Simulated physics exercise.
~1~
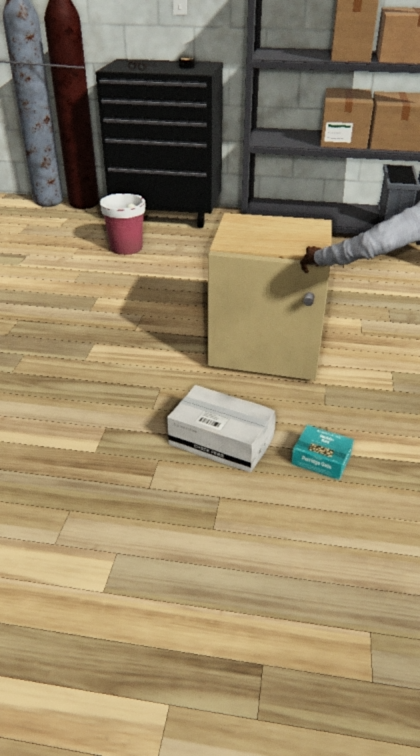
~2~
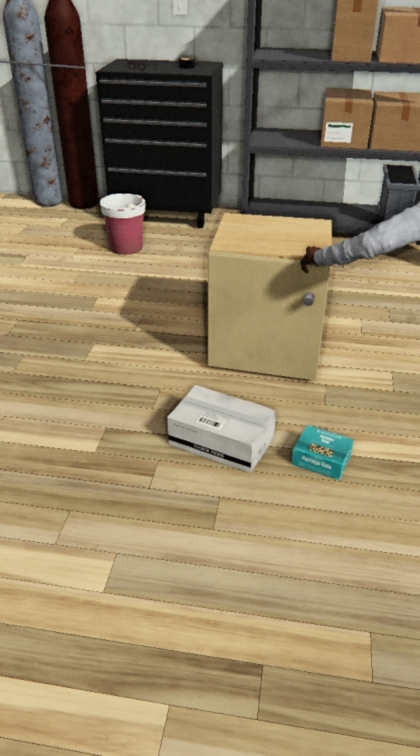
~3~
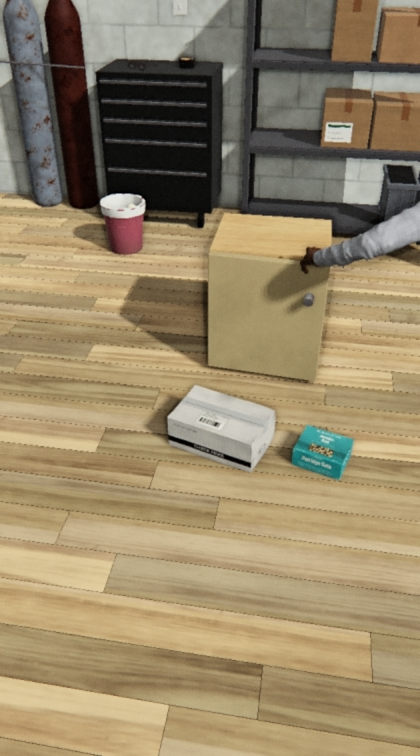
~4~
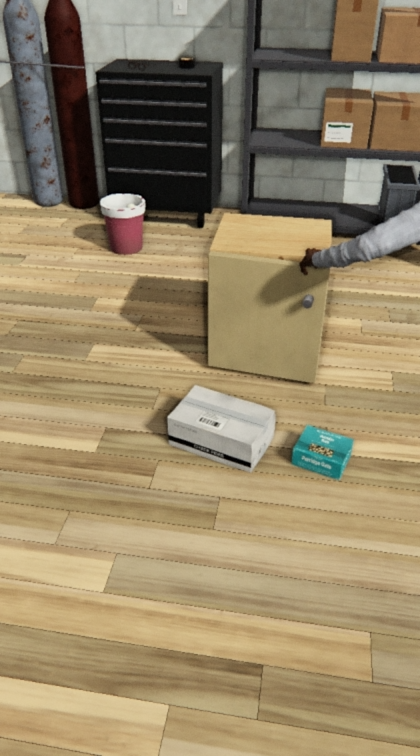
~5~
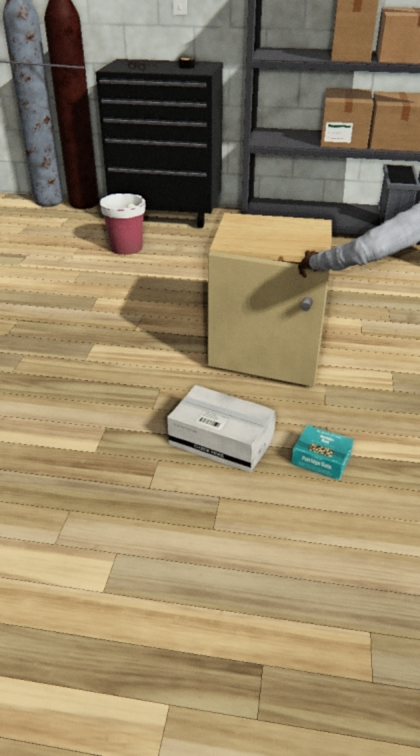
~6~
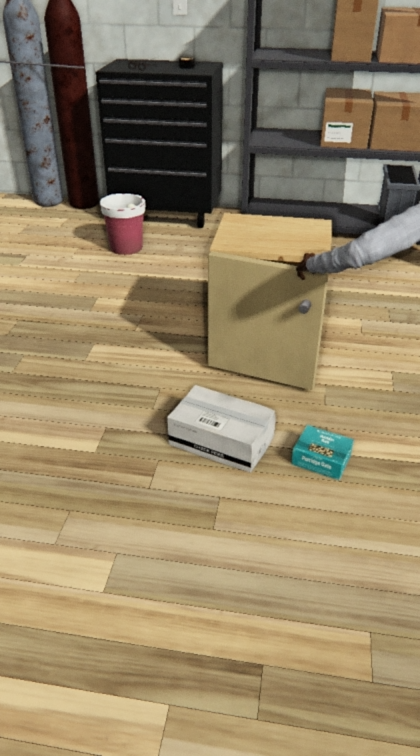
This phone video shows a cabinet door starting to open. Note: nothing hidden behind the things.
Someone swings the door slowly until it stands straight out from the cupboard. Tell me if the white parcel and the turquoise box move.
In order: The white parcel gets moved; the turquoise box is left alone.
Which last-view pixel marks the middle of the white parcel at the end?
Near (181, 448).
Then, 1.66 s on from there, door 65° open; white parcel displaced a little near (210, 435); turquoise box at rest near (323, 452).
In the end, the white parcel gets shoved, near (181, 448); the turquoise box stays untouched, near (323, 452).
